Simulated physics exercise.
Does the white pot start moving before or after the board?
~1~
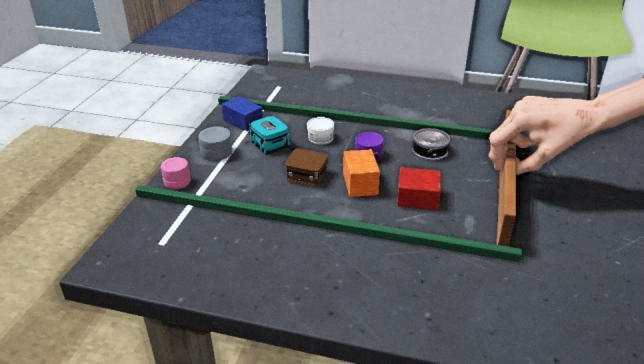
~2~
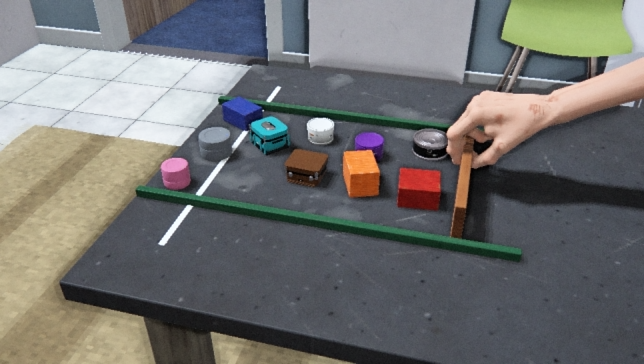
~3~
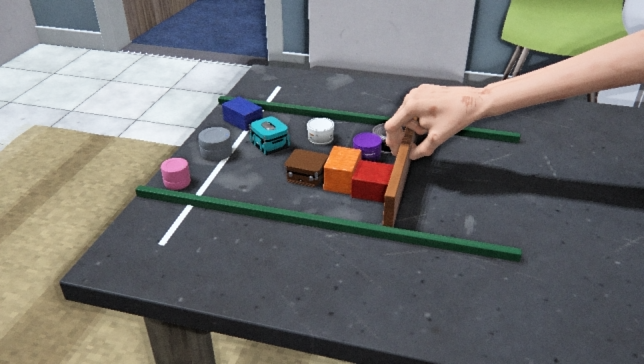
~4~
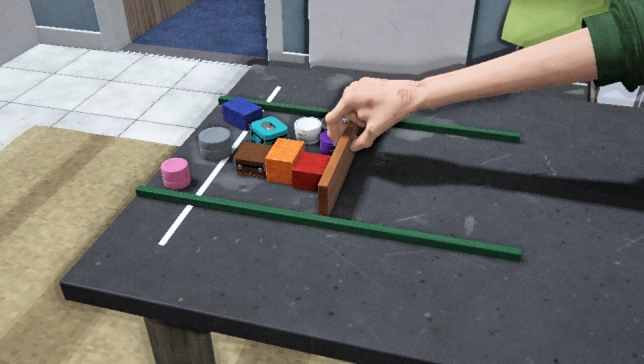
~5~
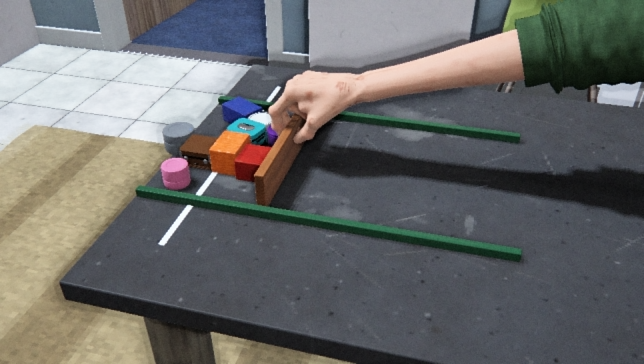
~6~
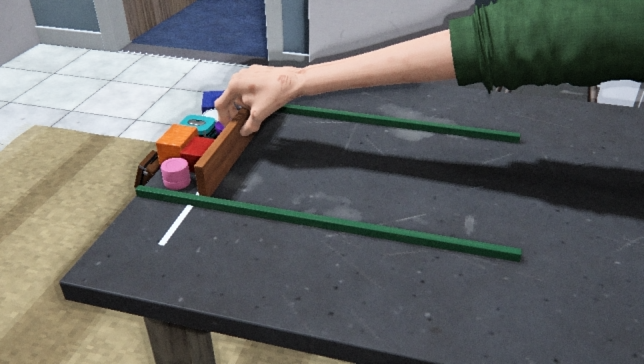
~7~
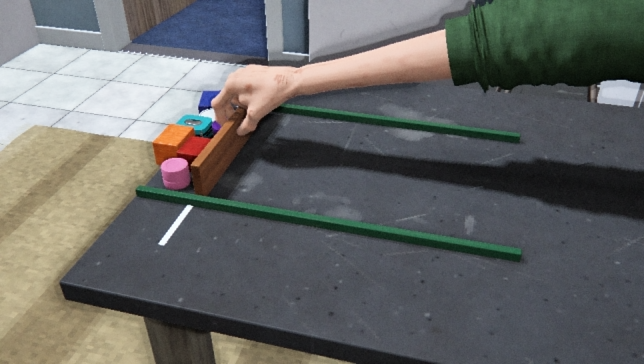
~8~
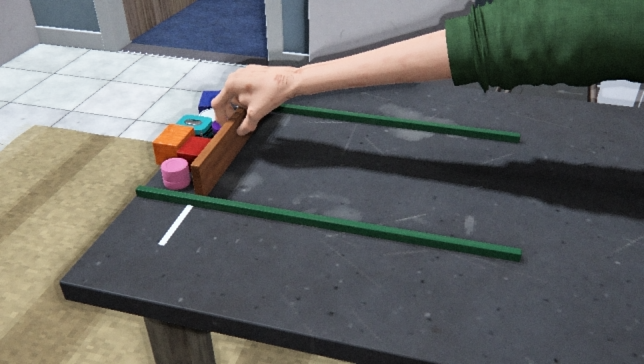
The white pot starts moving after the board. The board is already sliding left while the pot stays still, and the pot only shifts later as the pushed things bunch up.
